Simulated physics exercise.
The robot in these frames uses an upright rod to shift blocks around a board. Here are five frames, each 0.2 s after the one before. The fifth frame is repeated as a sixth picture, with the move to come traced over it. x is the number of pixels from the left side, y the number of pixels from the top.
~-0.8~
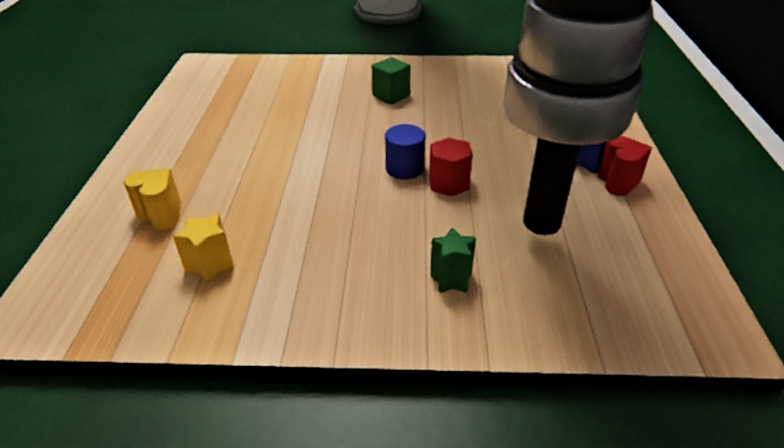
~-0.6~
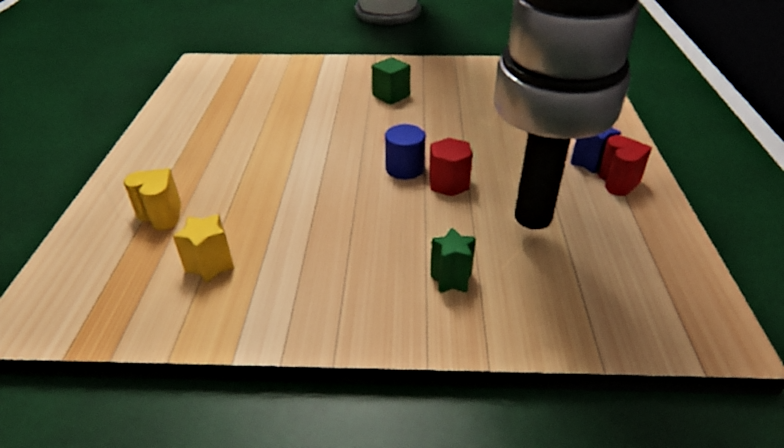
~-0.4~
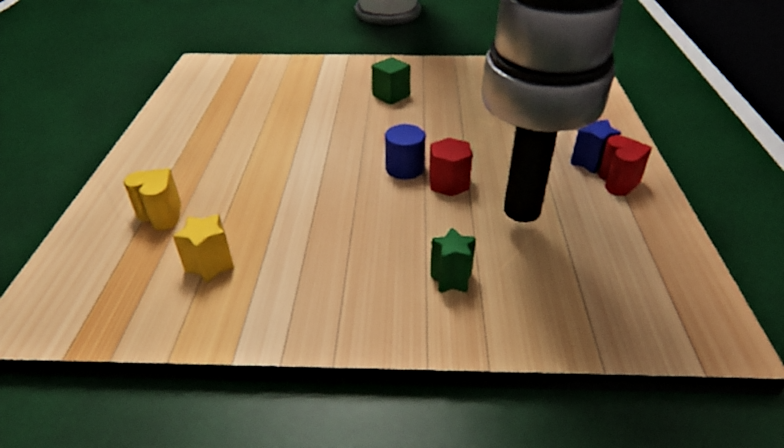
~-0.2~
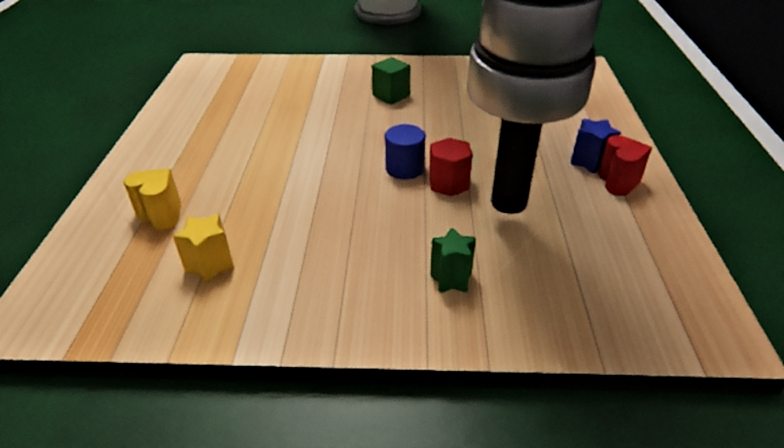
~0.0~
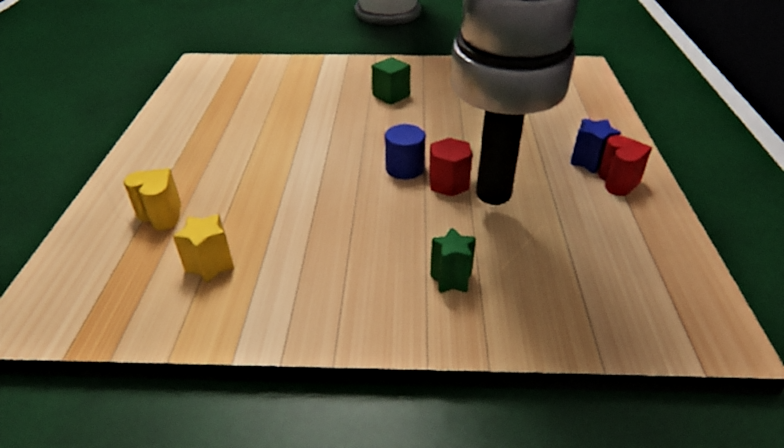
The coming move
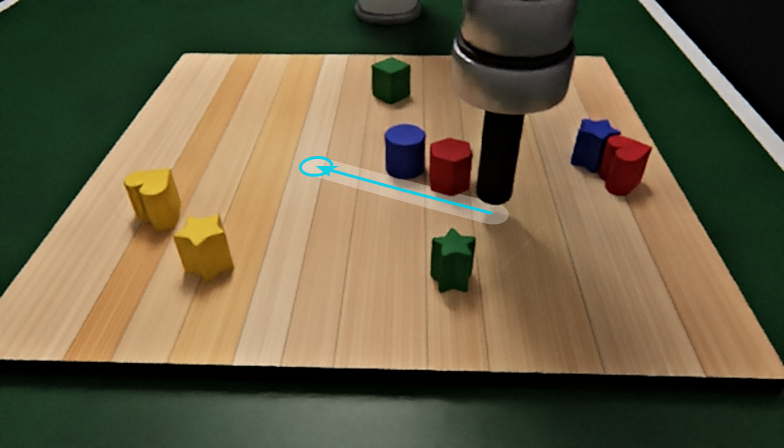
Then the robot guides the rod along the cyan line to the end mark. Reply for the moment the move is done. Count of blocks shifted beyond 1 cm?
It looks like one block will be pushed more than about 1 cm.
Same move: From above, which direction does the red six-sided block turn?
From above, the turn goes clockwise.
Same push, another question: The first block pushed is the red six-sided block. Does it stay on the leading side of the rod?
As far as I can tell, the red six-sided block has dropped away to the side or behind.
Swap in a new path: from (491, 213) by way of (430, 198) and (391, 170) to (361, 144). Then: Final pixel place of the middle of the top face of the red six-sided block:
My best guess is (440, 139).
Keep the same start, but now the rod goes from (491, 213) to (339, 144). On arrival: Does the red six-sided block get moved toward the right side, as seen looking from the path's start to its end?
My answer is yes.
The line goes from (491, 213) directly to (316, 166).
What follows on the original path. One third of the way, rod (427, 179); blue circular block (403, 132); red six-sided block (441, 142), turned 45° clockwise.
Two thirds of the way, rod (368, 164); blue circular block (402, 131); red six-sided block (441, 142), turned 50° clockwise.
At the end, rod (314, 150); blue circular block (402, 131); red six-sided block (441, 142), turned 50° clockwise.
